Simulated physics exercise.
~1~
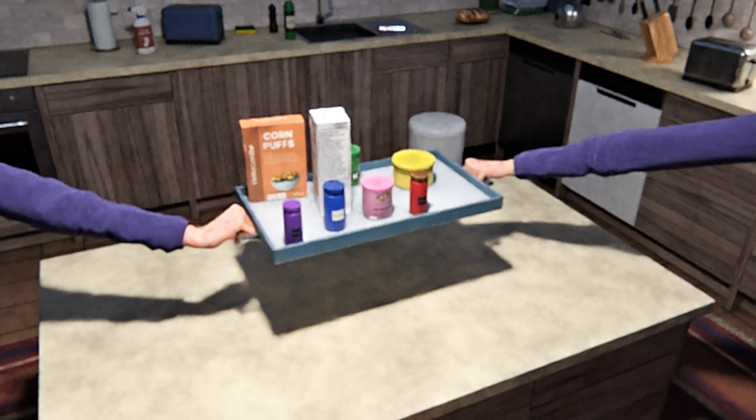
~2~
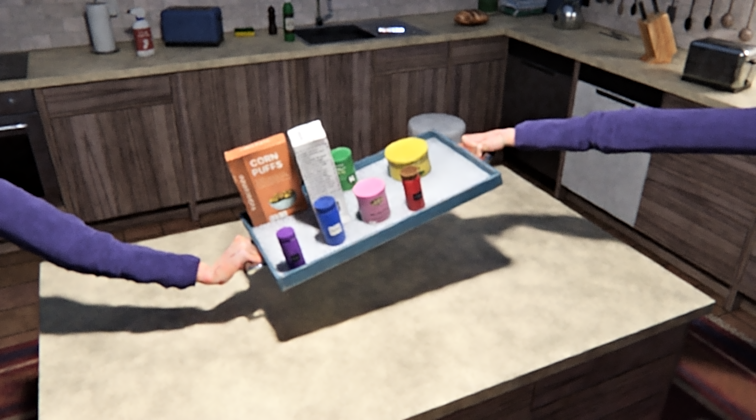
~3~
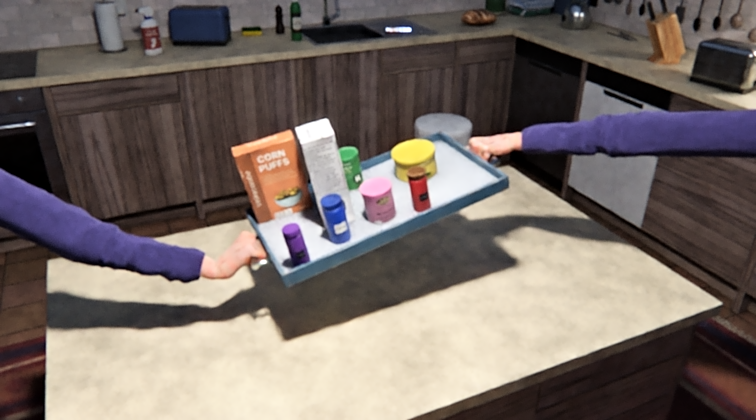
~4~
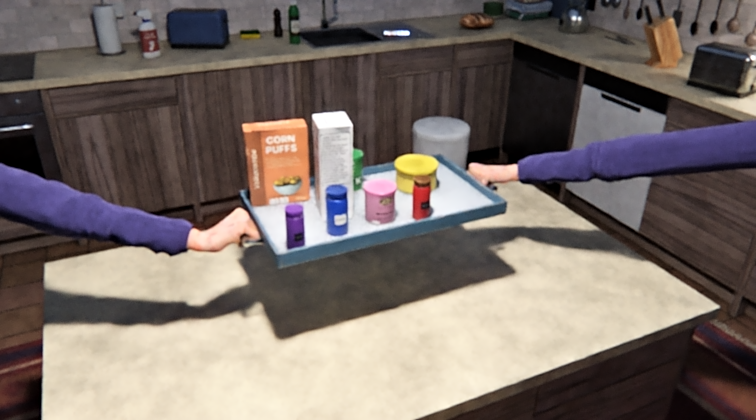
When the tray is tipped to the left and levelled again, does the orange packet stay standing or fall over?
The orange packet stays standing. It leans with the tray and is upright again once the tray is level.
Two hands tip a loaded tray down to the left, then level it again.
